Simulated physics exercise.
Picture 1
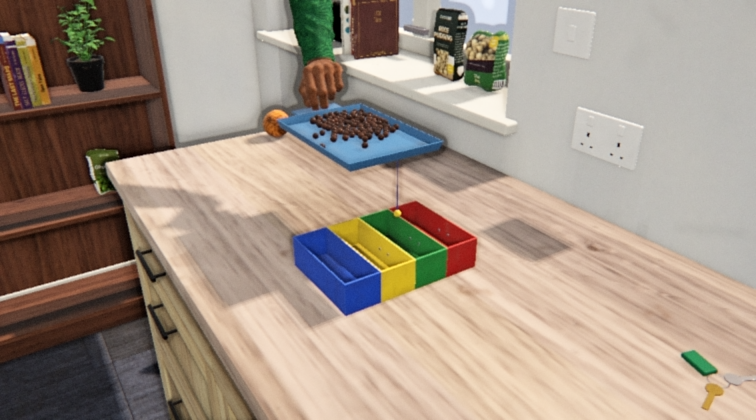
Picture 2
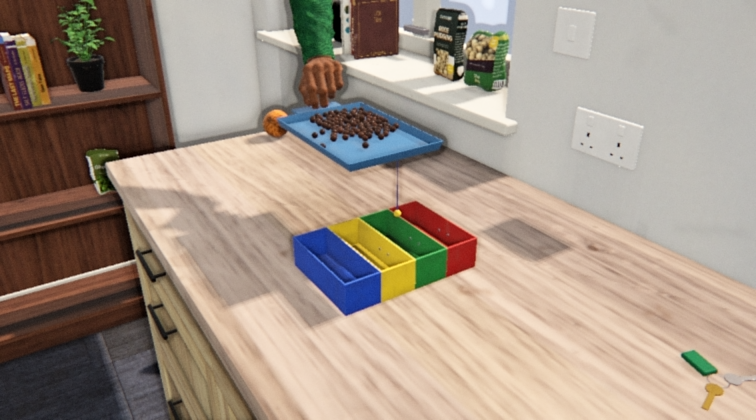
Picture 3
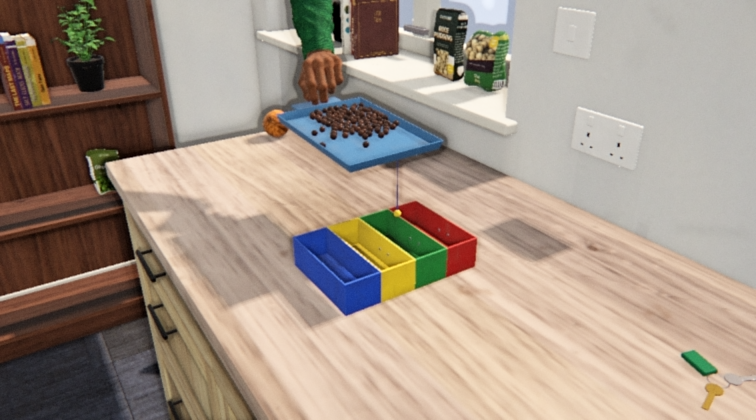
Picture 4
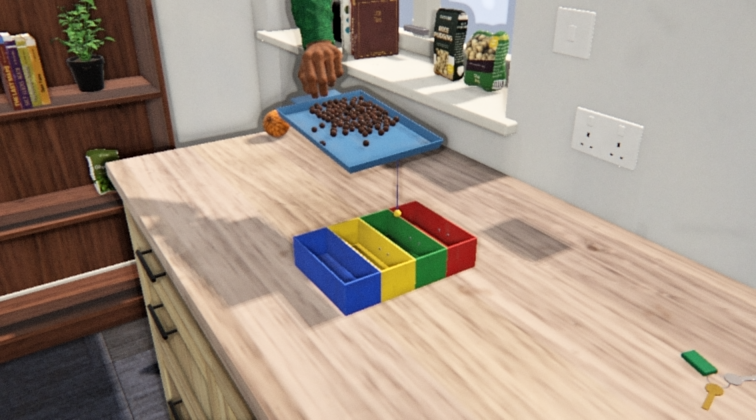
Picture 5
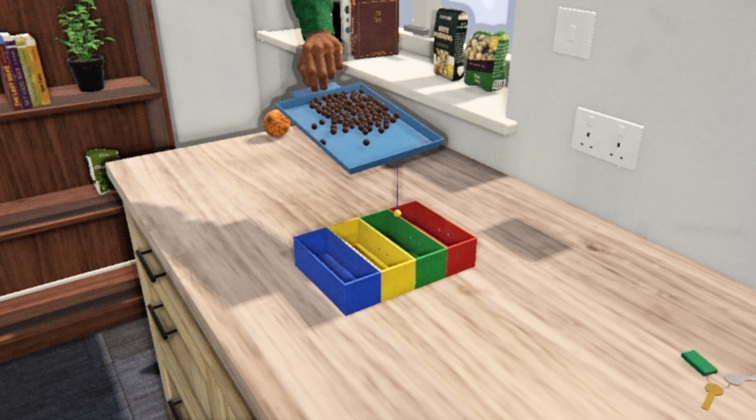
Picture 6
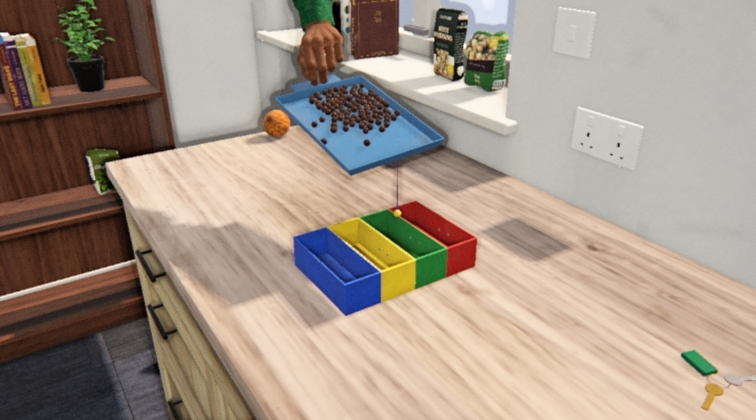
A hand at the back of a blue tray of brown balls slowly raised that end above a blue, yellow, green and red box, and a few of the balls shifted slightly.
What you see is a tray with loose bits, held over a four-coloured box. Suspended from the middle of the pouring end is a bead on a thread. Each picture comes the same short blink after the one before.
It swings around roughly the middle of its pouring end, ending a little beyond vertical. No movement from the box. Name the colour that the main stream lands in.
Yellow.
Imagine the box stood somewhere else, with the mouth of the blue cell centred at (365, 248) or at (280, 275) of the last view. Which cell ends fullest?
Try 1 - that blue cell. Try 2 - the green one.
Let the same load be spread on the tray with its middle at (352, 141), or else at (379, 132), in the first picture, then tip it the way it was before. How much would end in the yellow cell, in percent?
You'd get 70 % the first time and 60 % the second.
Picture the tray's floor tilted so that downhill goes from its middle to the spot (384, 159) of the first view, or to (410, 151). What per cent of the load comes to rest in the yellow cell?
The first try gives close to 30 percent; the next gives 0 percent.
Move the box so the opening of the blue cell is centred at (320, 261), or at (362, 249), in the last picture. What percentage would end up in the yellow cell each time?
60% for the first placement, 30% for the second.
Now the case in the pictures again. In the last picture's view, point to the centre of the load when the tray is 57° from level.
Somewhere about pixel (368, 174).
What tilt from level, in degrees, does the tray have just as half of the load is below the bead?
That happens at close to 70 degrees.
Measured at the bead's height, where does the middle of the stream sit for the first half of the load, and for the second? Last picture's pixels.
At (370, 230) for the first part, then at (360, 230) for the others.
Soon after the last picture, tray tipped steeply; about half on the tray; about a quarter in the yellow cell; a small part in the blue cell; a small part in the green cell; a stray few in the red cell; a small part falling or outside the box.
A little later, tray tipped right over; about two thirds in the yellow cell; about a quarter in the blue cell; a small part in the green cell; a stray few in the red cell; a stray few falling or outside the box.
Later still, tray tipped past a quarter turn; about two thirds in the yellow cell; about a quarter in the blue cell; a small part in the green cell; a stray few in the red cell; a stray few falling or outside the box.
At rest, tray tipped past a quarter turn; about two thirds in the yellow cell; about a quarter in the blue cell; a small part in the green cell; a stray few in the red cell; a stray few outside the box.
